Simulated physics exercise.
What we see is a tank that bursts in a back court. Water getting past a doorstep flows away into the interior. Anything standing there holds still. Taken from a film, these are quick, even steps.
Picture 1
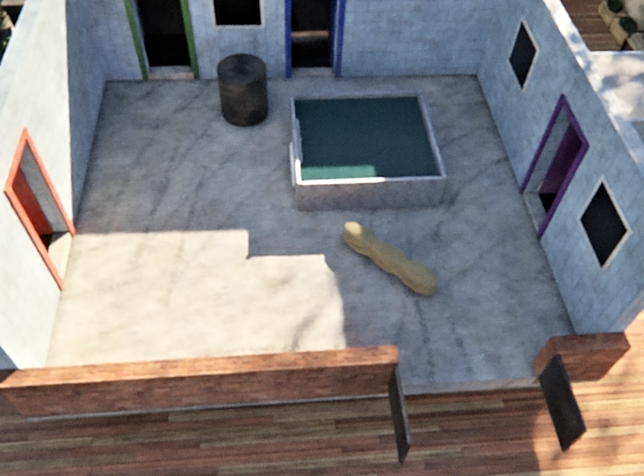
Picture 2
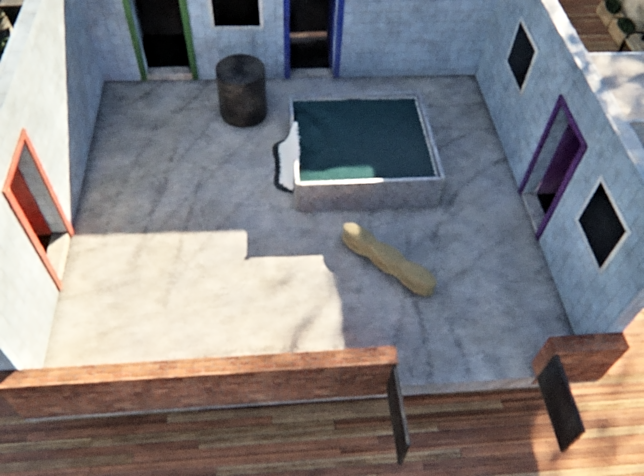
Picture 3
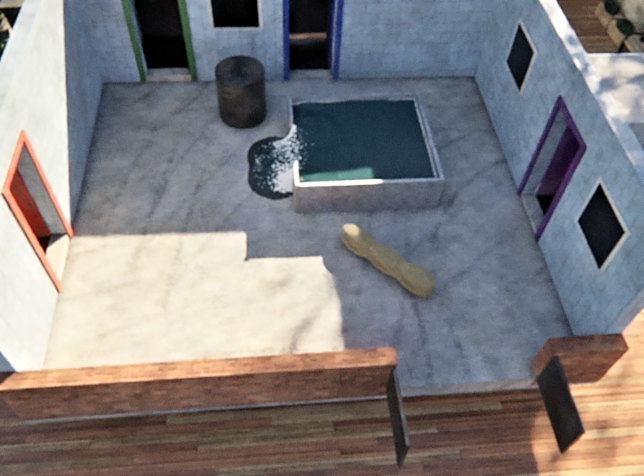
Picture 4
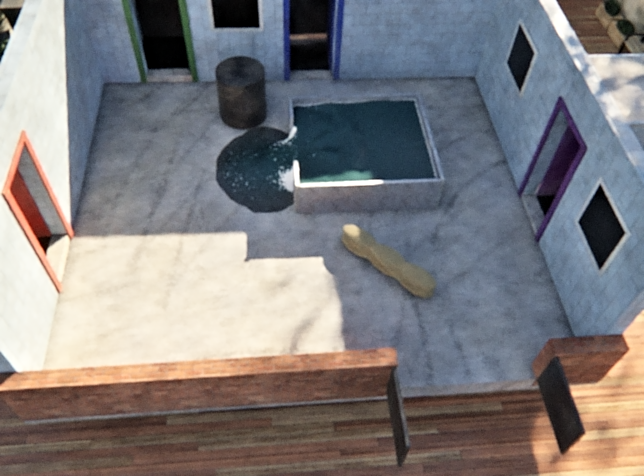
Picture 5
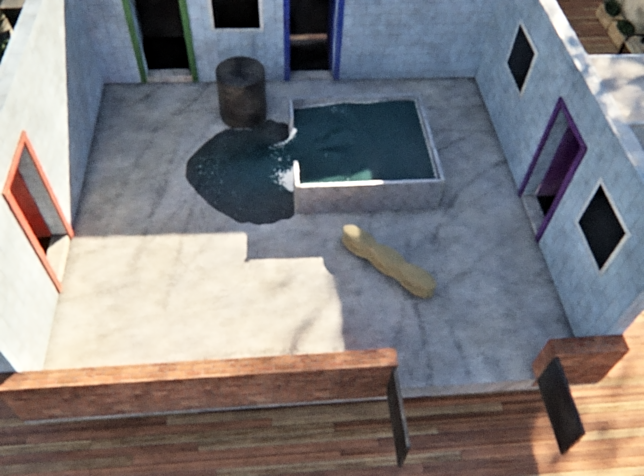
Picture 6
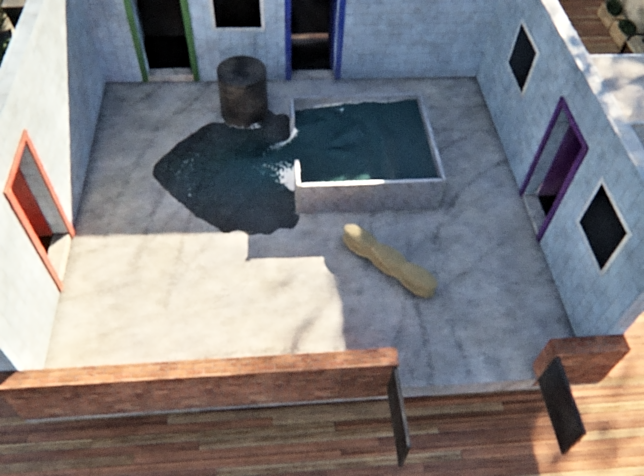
In a back court, dark water bursts from a tank's left side and spreads leftward.
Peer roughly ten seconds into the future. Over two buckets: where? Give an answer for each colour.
In order: Red door: Within two buckets, blue door: Within two buckets, purple door: Within two buckets, green door: Within two buckets.
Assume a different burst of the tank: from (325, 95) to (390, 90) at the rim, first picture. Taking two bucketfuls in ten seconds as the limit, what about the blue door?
The blue door passes that mark.
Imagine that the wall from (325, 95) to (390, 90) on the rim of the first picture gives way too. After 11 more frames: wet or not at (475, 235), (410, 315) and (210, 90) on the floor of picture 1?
Sequence: Spared / spared / wetted.
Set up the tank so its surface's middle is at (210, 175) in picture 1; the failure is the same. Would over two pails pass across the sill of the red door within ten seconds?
Briefly, red crosses the line.
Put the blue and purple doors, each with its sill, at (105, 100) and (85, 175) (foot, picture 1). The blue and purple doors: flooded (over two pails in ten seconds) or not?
Result - blue door: Crosses the limit; purple door: Crosses the limit.
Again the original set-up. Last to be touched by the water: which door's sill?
That is the one in purple.
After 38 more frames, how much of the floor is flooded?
It works out to about 65 in a hundred.
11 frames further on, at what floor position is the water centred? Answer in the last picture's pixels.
I'd put it at around (290, 169).
A moment on, water covers 25 % of the floor; the red door not reached, the blue door not reached, the purple door not reached, the green door not reached.
Next, water covers 35 % of the floor; the red door wet at the sill, nothing in, the blue door not reached, the purple door not reached, the green door wet at the sill, nothing in.
Then, water covers 40 % of the floor; the red door wet at the sill, nothing in, the blue door not reached, the purple door not reached, the green door wet at the sill, nothing in.
Later, water covers 65 % of the floor; the red door wet at the sill, nothing in, the blue door wet at the sill, nothing in, the purple door not reached, the green door wet at the sill, nothing in.
In the end, water covers 85 % of the floor; the red door wet at the sill, nothing in, the blue door under two buckets in, the purple door wet at the sill, nothing in, the green door under two buckets in.
